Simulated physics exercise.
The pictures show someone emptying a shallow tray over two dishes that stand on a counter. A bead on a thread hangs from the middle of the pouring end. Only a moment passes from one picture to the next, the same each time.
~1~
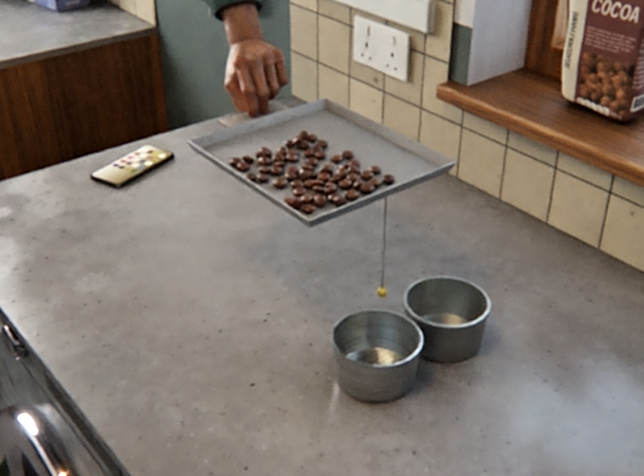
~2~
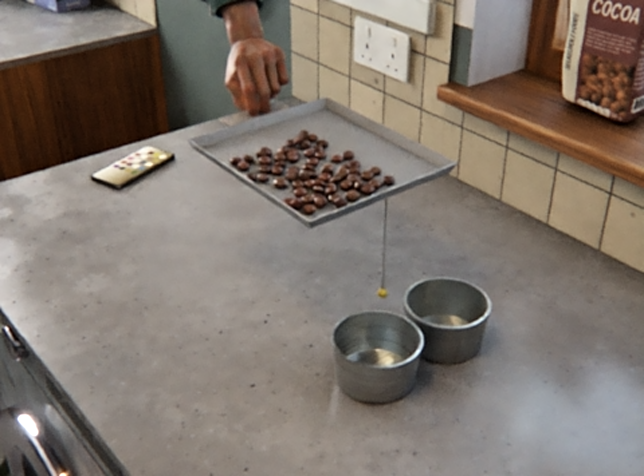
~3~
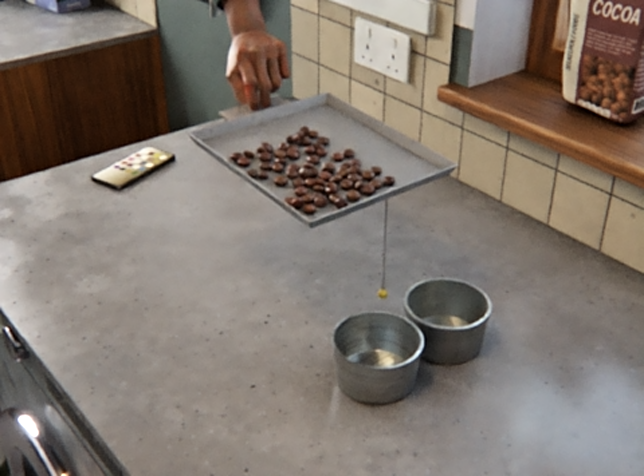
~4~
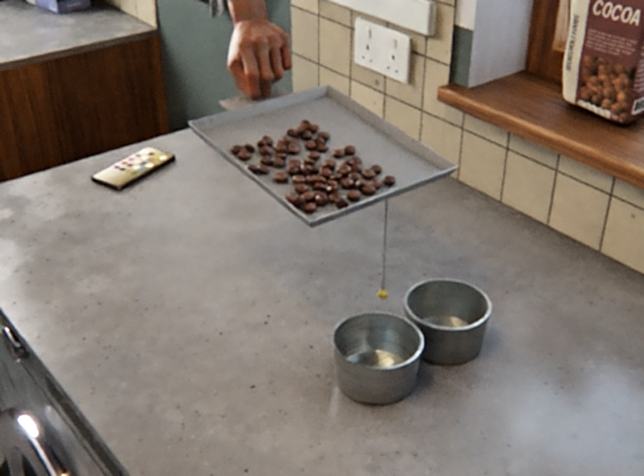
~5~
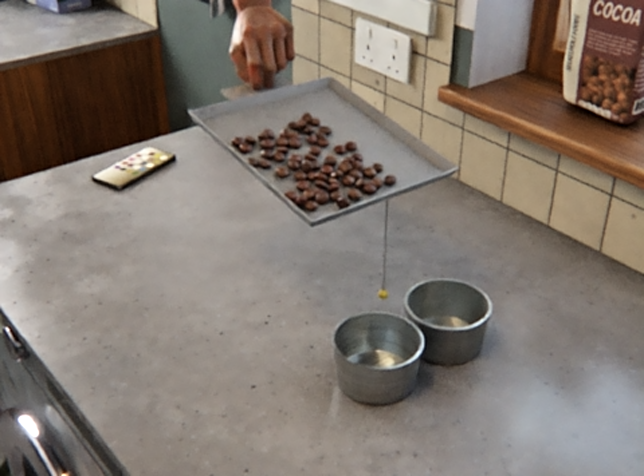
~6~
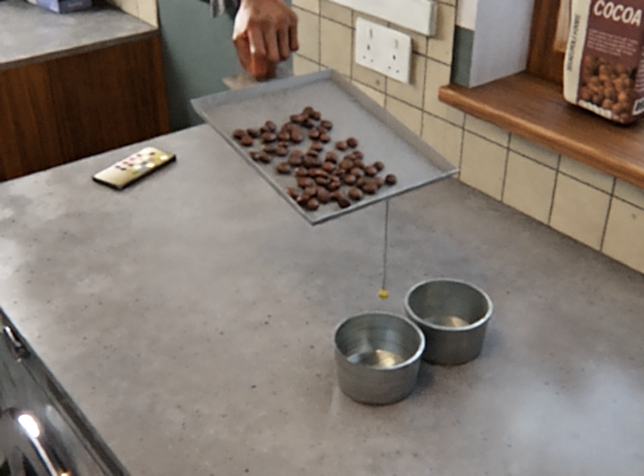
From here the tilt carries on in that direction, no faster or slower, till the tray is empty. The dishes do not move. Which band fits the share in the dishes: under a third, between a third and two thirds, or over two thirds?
They take more than two thirds between them.
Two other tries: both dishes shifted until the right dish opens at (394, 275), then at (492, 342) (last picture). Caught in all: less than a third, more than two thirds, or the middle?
The first try: Below one third. The second: Below one third.
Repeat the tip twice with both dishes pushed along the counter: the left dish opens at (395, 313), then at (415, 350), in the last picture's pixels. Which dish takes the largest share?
At the first place the left one, at the second the dish on the left.
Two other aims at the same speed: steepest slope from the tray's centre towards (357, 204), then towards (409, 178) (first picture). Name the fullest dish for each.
The first try: Left. The second: Right.
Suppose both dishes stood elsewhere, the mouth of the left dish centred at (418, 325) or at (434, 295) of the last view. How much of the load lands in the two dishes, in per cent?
The first gives 70 %, the second 50 %.
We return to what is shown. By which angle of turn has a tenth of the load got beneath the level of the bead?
Roughly 65°.
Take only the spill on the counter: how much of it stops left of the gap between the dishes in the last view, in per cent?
Some 10 per cent.
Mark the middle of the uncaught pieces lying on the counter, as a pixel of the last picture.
At about (468, 357).
Soon after the last picture, tray tipped steeply; nearly all on the tray; a small part in the air.
A little later, tray tipped right over; a small part on the tray; about a quarter in the left dish; about a third in the right dish; a small part outside both; about a quarter in the air.
Later still, tray tipped past a quarter turn; about a third in the left dish; about half in the right dish; about a quarter outside both.
At rest, tray tipped past a quarter turn; about a third in the left dish; about half in the right dish; about a quarter outside both.
